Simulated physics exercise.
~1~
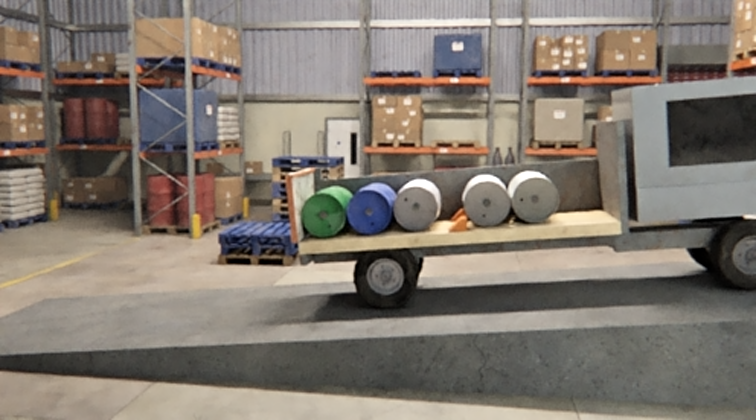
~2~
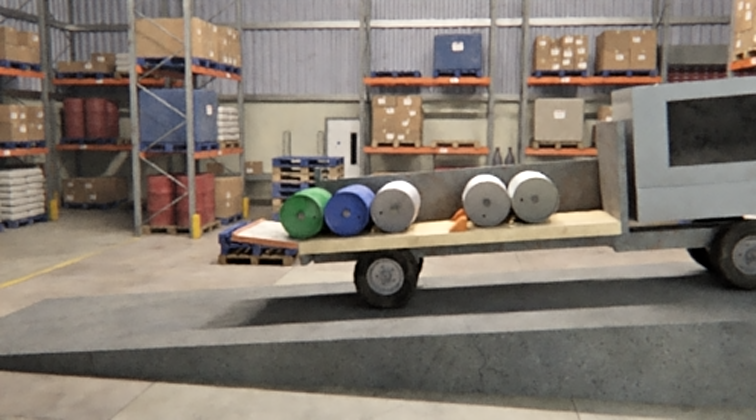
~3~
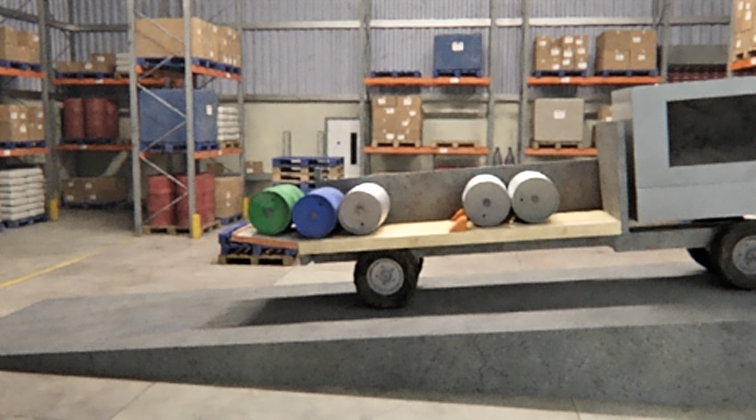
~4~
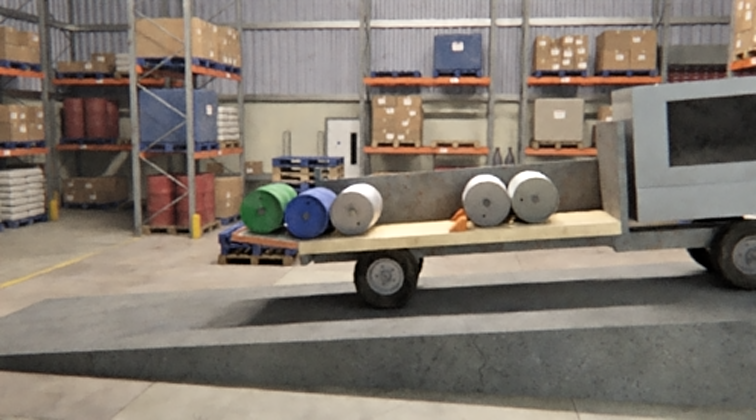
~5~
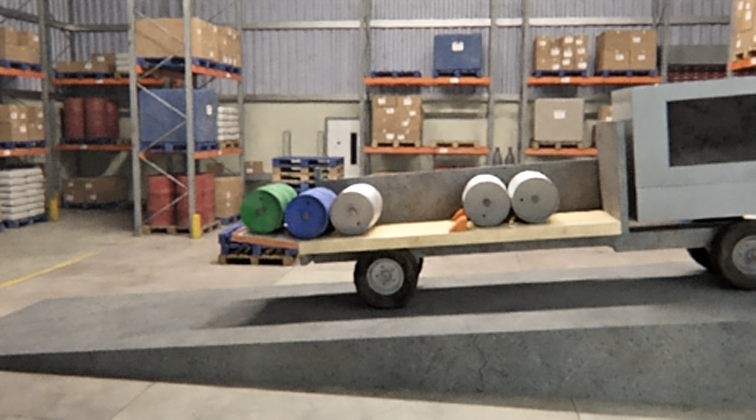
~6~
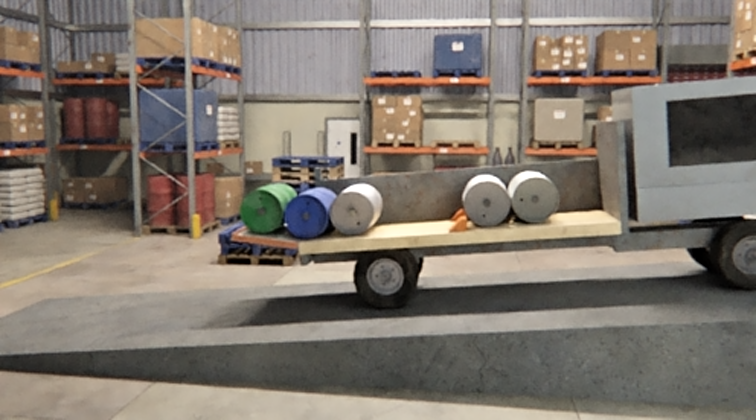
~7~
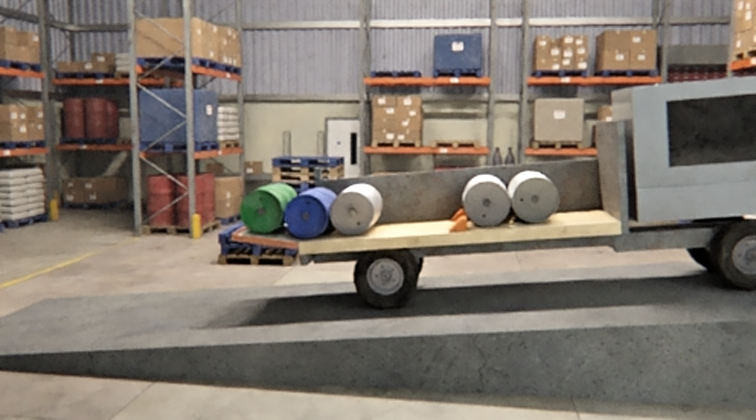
Green, blue and grey barrels rolling left as a truck's tailgate drops, stopping with the green one resting on the lowered gate.
